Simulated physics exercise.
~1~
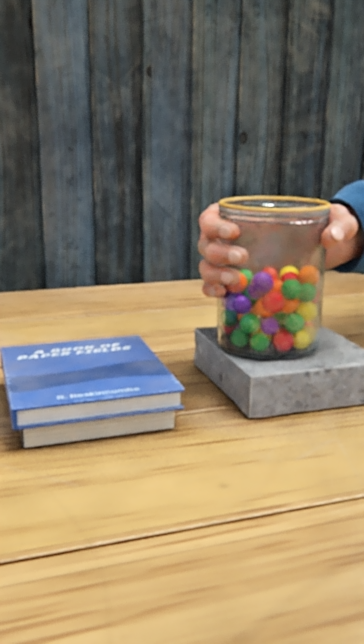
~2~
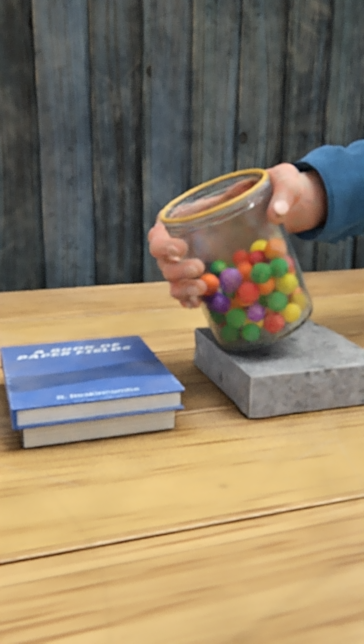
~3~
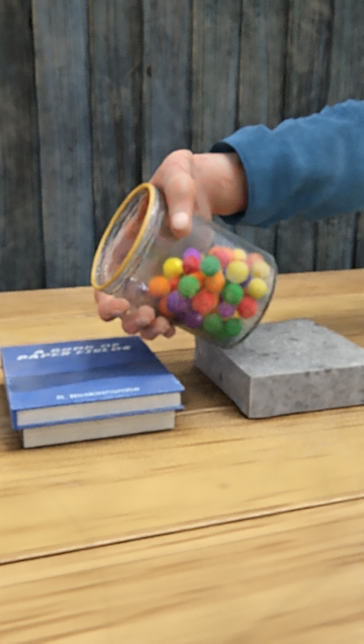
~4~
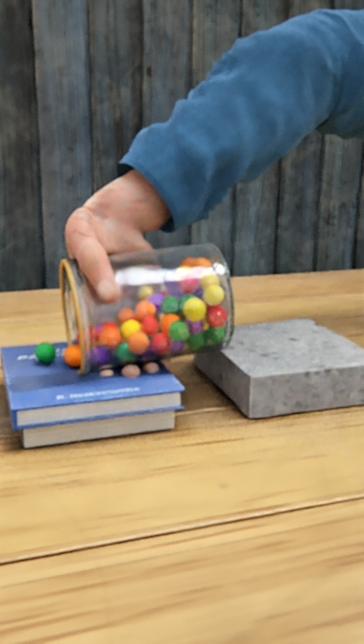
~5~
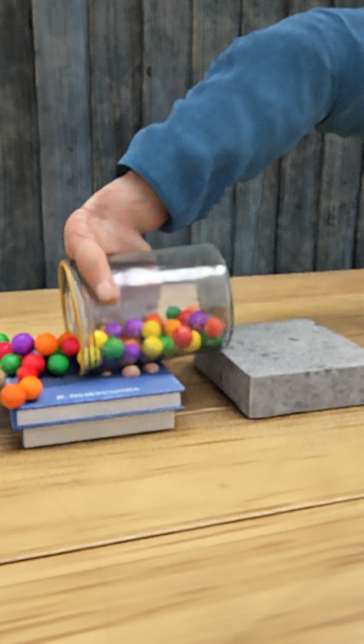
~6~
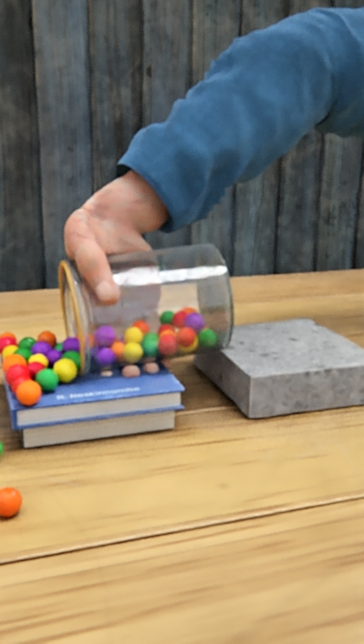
On a wooden table, a hand lifts a clear jar of colorful balls from a gray slab, tips it left and lays it on its side against blue books. Balls spill over the rim onto the books and one reaches the table, while many remain inside the held jar.
